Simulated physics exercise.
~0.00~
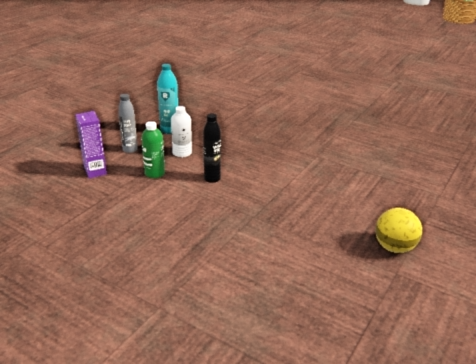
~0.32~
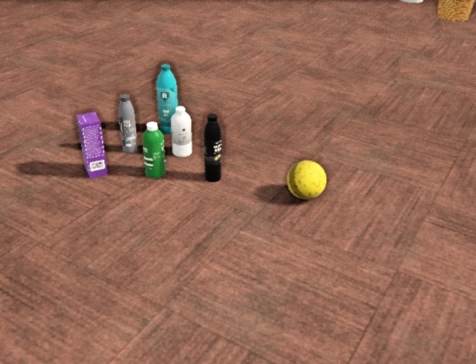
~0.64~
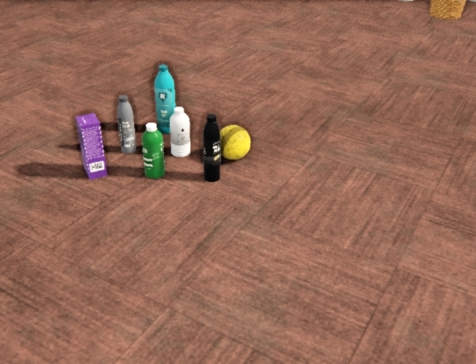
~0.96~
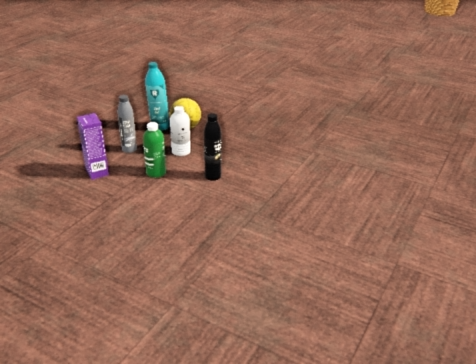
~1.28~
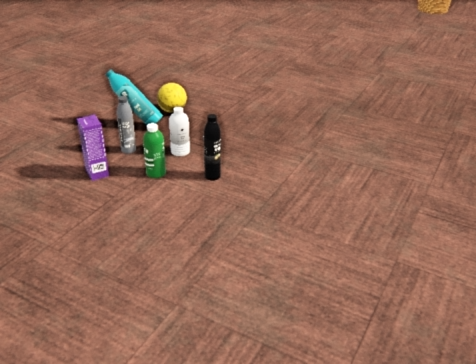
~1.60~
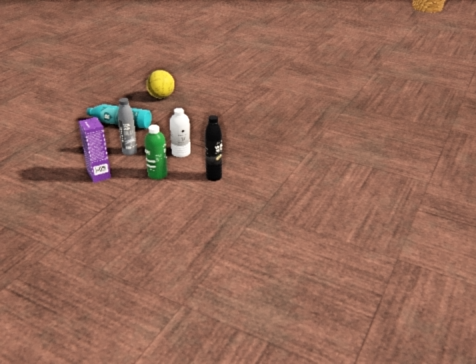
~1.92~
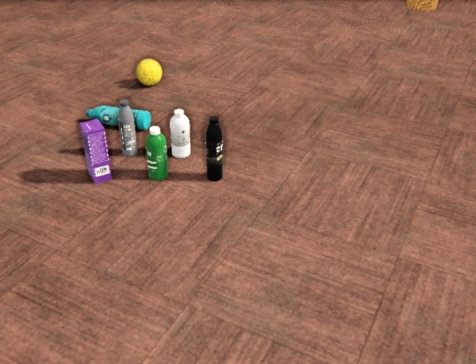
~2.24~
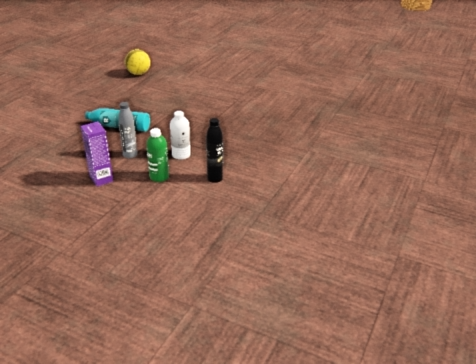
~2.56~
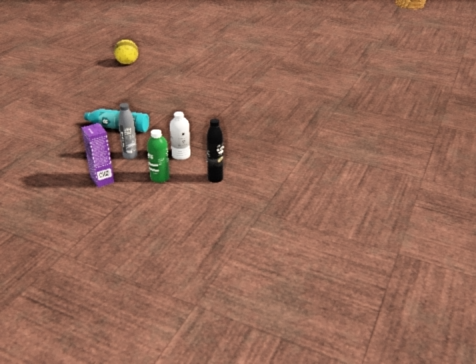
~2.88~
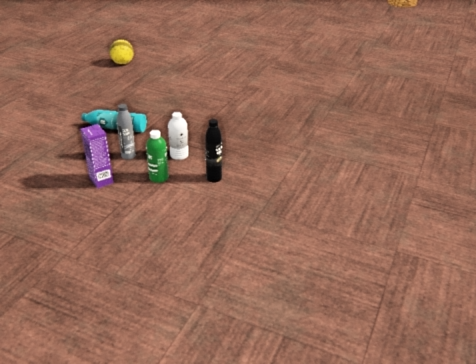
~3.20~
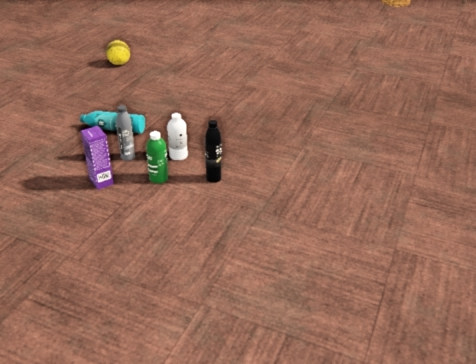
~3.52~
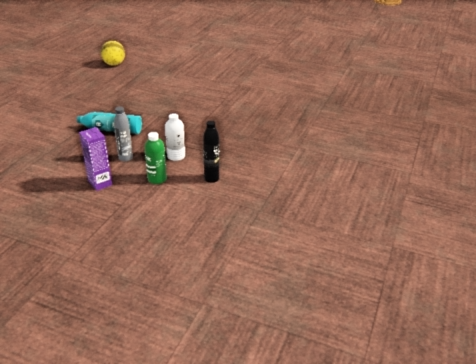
The footage shows a yellow ball rolling left and away across a brown floor, passing behind a black bottle and toppling the turquoise bottle at the back of a group, then slowing to rest beyond it, while the purple carton and four other bottles stay standing.
